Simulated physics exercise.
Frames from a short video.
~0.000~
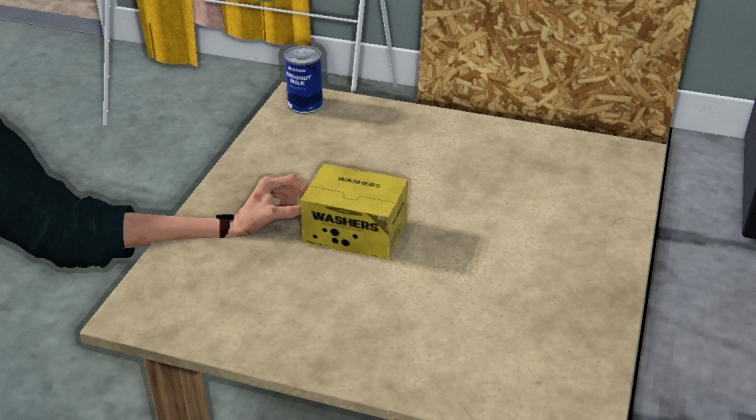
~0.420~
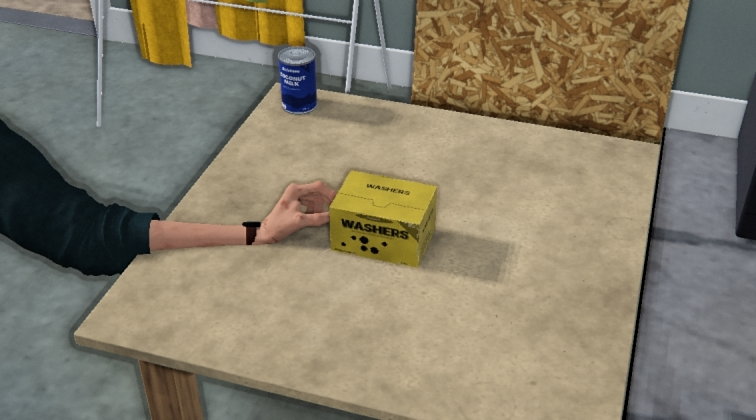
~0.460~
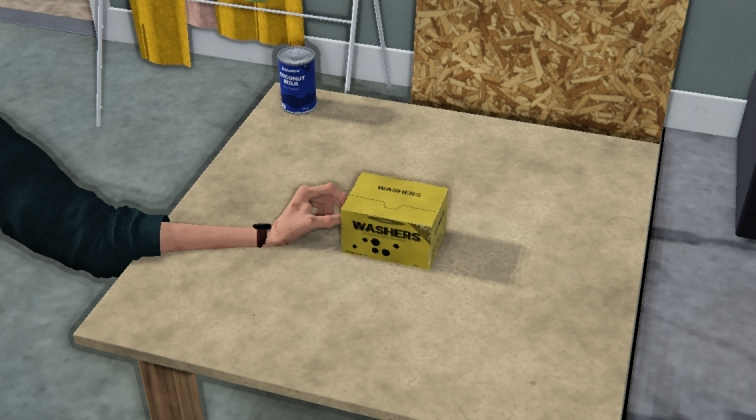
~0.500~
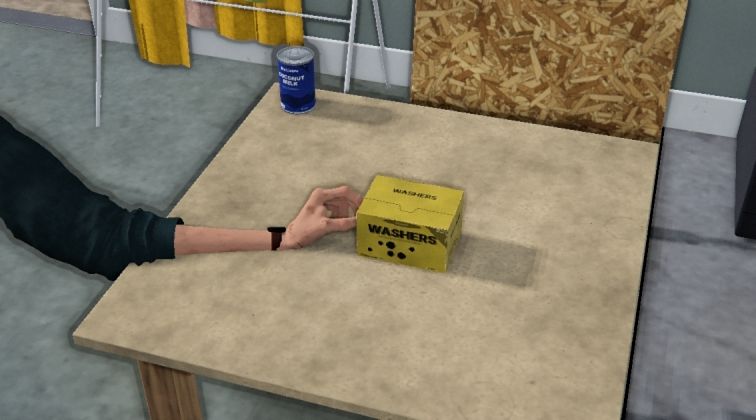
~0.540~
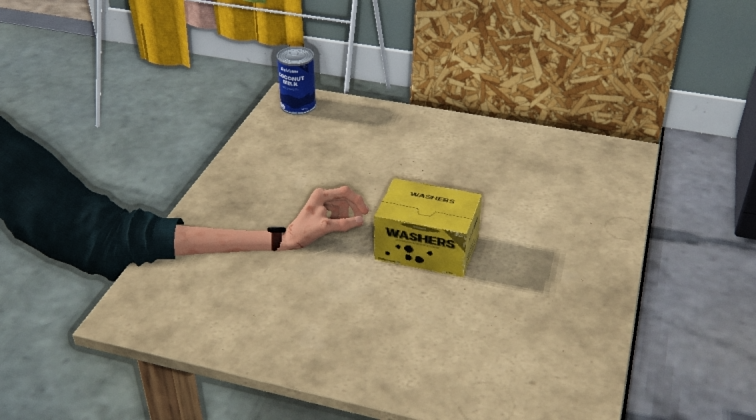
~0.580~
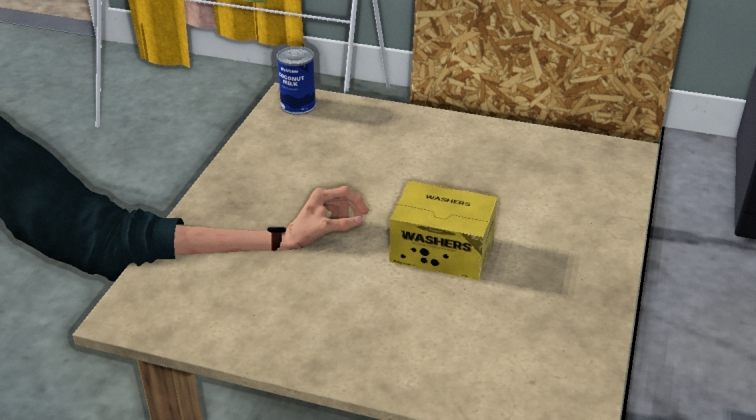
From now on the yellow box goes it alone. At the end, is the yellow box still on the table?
I expect it to stop short of the edge.
After 0.68 s, yellow box slid about its own width near (473, 235).
After 0.78 s, yellow box slid about its own width near (488, 238).
At rest (1.3 s), moved from the start, yellow box. Seen from the same camera at the end, yellow box near (491, 239).
